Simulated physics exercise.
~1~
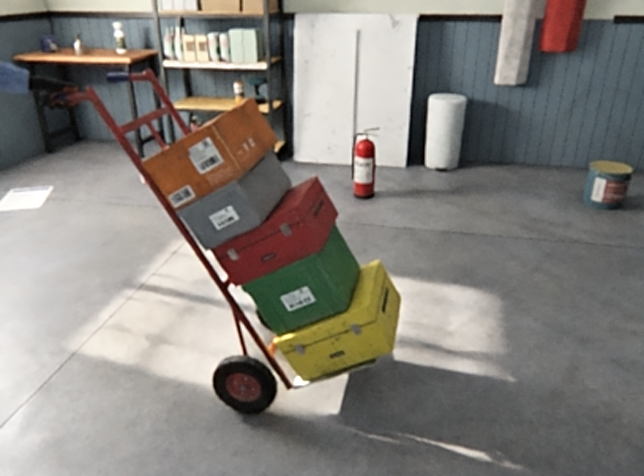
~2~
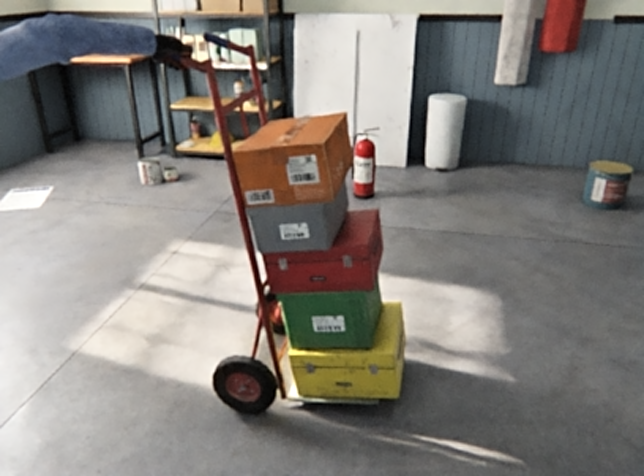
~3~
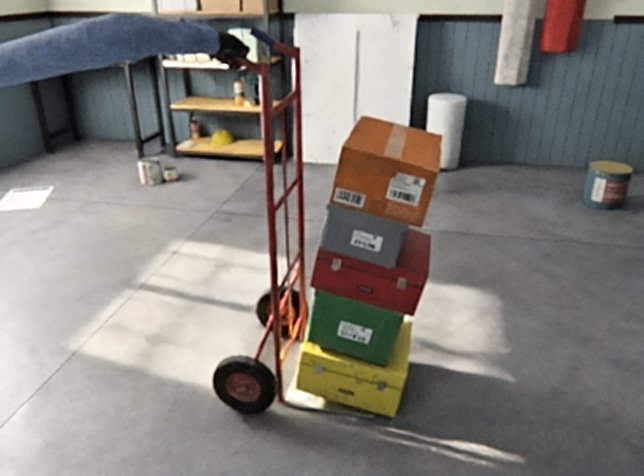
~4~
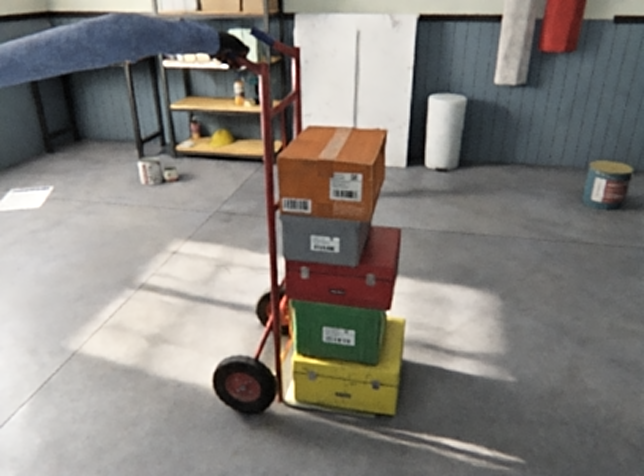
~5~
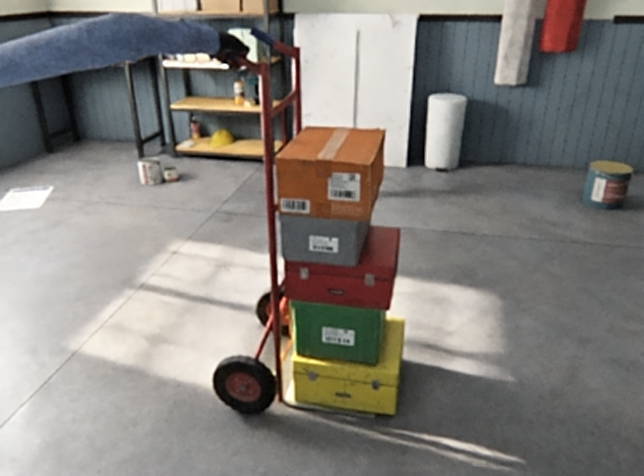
In a workshop with a grey floor and blue panelled walls, seen from the side and slightly above, a red two-wheeled hand truck leans back to the left, carrying five stacked items. A yellow toolbox sits at the bottom, then a green tote, a red toolbox, a grey tote and an orange parcel on top. A blue-sleeved arm at the left swings the truck upright. The whole stack tips forward to the right, its base tilting, then rocks back and settles upright. It ends standing still in its original order, the hand still on the truck.
